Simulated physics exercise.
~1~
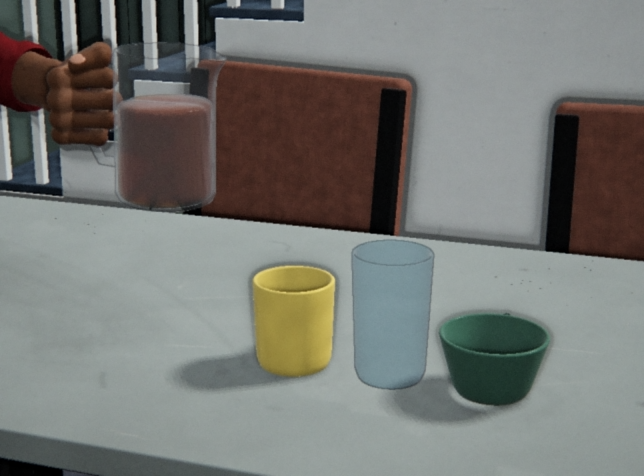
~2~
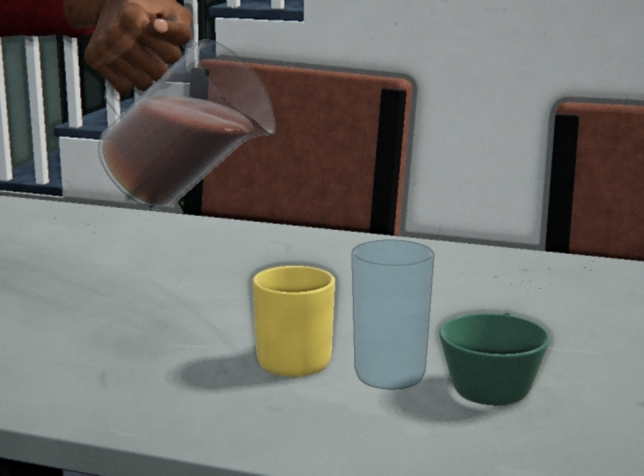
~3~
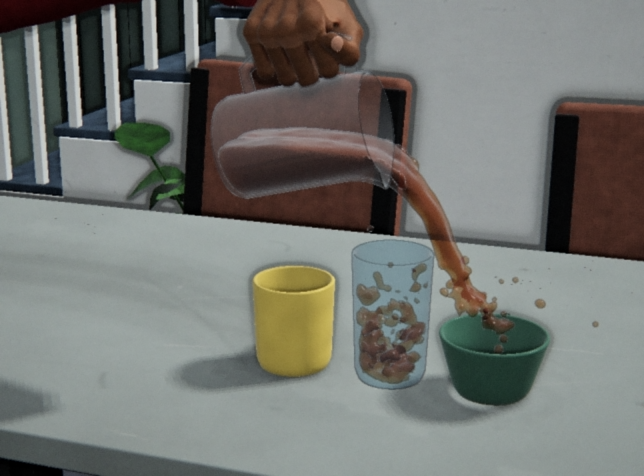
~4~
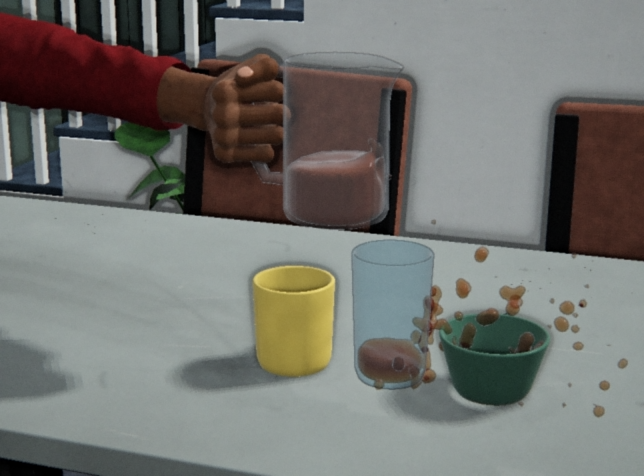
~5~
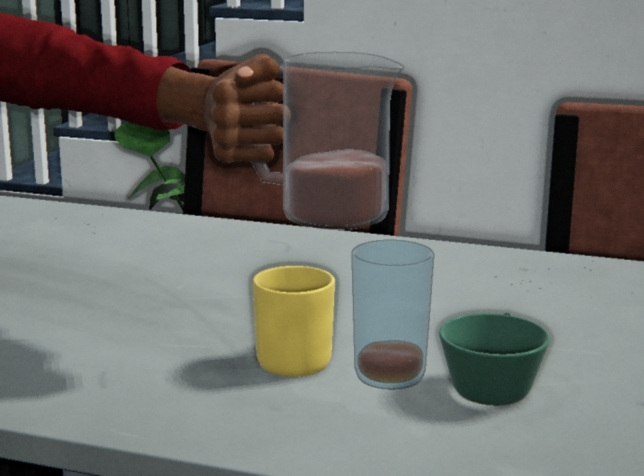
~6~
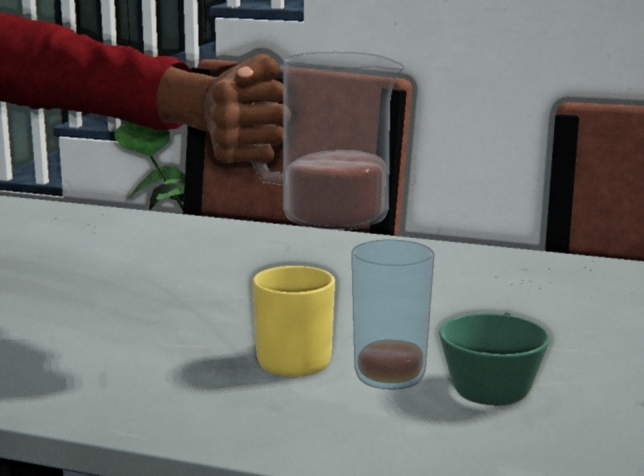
A hand in a red sleeve holds a clear jug of reddish-brown tea above a pale table, seen from slightly above, with brown chairs, a white wall and a railing behind. Below stand a yellow mug on the left, a clear bluish drinking glass in the middle and a wide green cup on the right, all empty. The hand tips the jug steeply while sweeping it right, and tea pours into the glass, then towards the green cup, splashing around its rim. The jug swings upright, still partly full. Finally, a shallow layer of tea rests in the glass.
